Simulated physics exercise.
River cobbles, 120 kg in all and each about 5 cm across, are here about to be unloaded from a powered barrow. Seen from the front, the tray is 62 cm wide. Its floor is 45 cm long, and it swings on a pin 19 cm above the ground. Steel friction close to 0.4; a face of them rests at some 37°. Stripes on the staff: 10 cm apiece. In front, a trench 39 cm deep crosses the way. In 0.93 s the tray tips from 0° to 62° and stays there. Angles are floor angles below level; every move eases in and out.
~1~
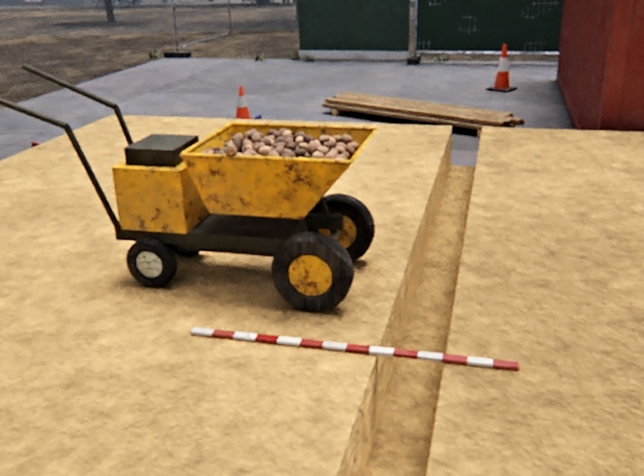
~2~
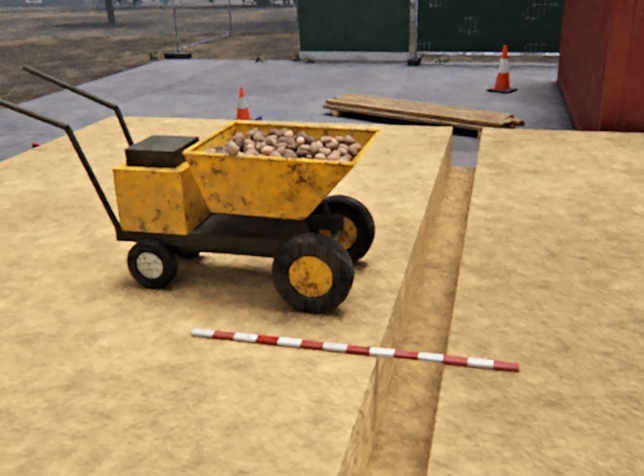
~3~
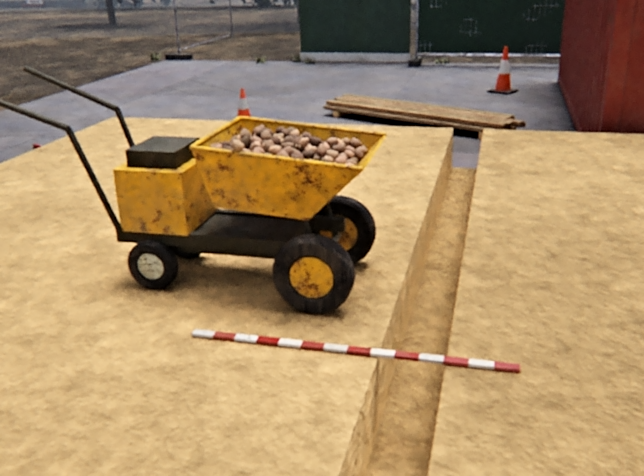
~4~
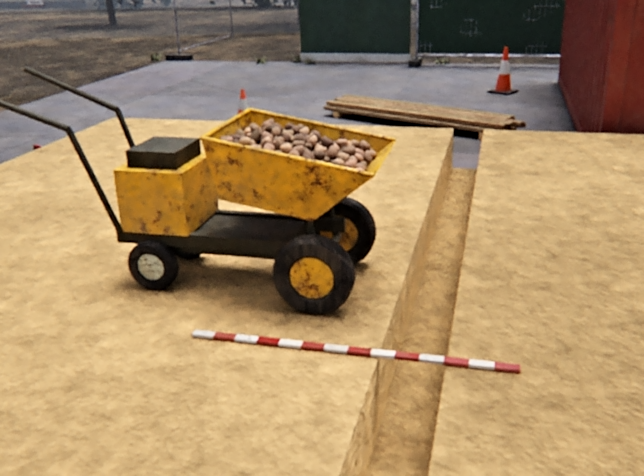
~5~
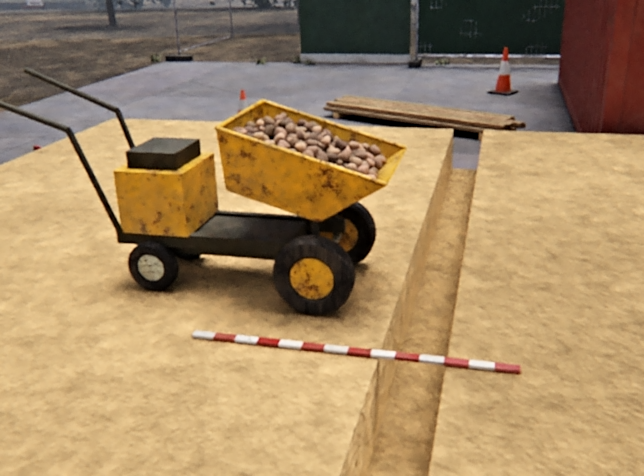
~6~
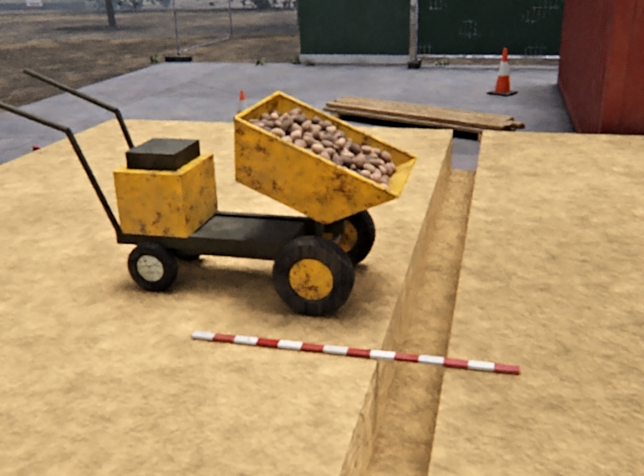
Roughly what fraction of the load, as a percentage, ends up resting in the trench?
Roughly 35 per cent of the load.
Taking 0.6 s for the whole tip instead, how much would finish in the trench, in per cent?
That works out at about 25 in a hundred.
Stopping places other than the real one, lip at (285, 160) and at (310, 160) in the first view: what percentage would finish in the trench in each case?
First spot about 85, second spot about 70 per cent.
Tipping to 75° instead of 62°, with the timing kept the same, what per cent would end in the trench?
It would be near 25 per cent.
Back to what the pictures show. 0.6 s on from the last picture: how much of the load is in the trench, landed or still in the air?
About 5%.
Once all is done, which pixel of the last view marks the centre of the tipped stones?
Look at roughly (481, 297).
Then, 0.3 s after the last picture the floor is at 53°, 100 % in the tray; the foremost stones are at (425, 218).
Then, 0.6 s after the last picture the floor is at 62°, 80 % in the tray, 3 % in the trench, 17 % past the trench; the foremost stones are at (510, 302).
Then, 1.0 s after the last picture the floor is at 62°, 44 % in the tray, 3 % in the trench, 53 % past the trench; the foremost stones are at (612, 312).
Then, 2.9 s after the last picture the floor is at 62°, 2 % in the tray, 35 % in the trench, 63 % past the trench; the foremost stones are past the picture's edge.
